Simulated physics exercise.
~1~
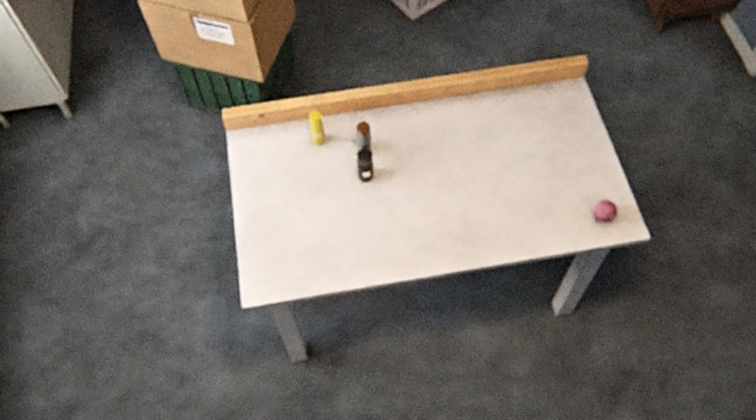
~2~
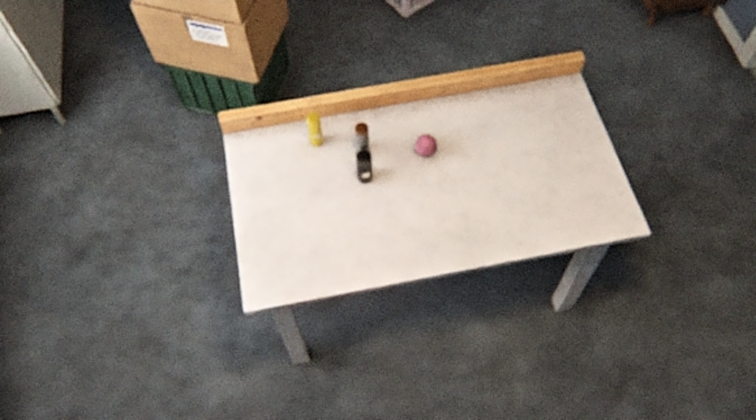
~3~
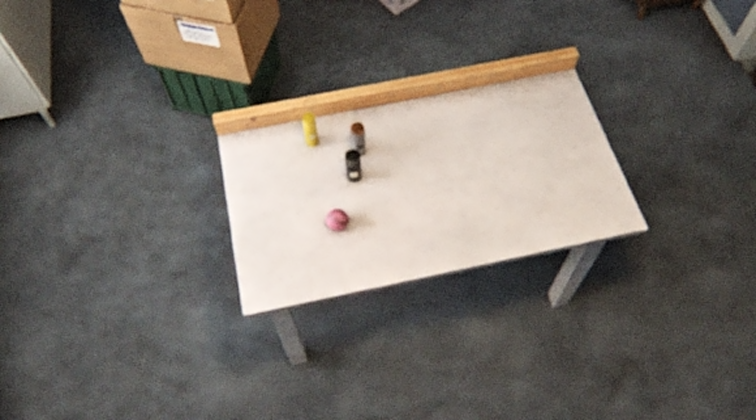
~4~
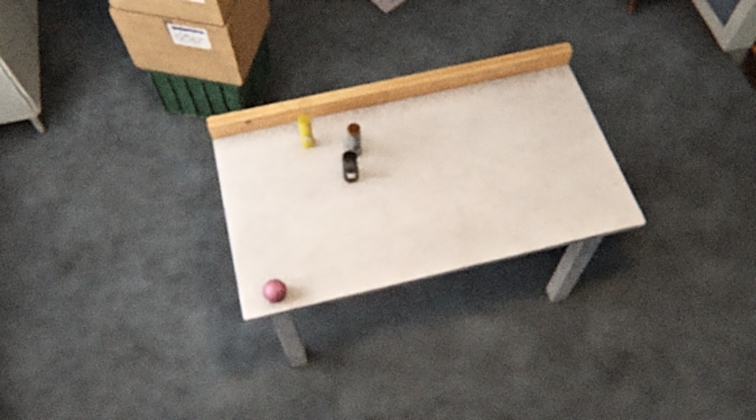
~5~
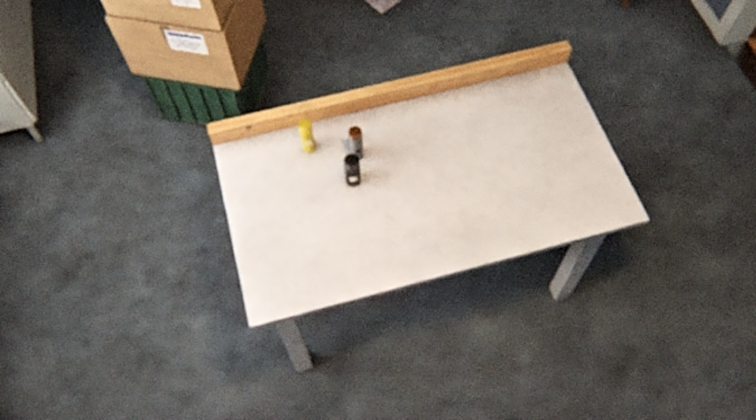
On a white table, a pink ball rolls left past three small upright shakers, nudging the black one, and leaves the tabletop.
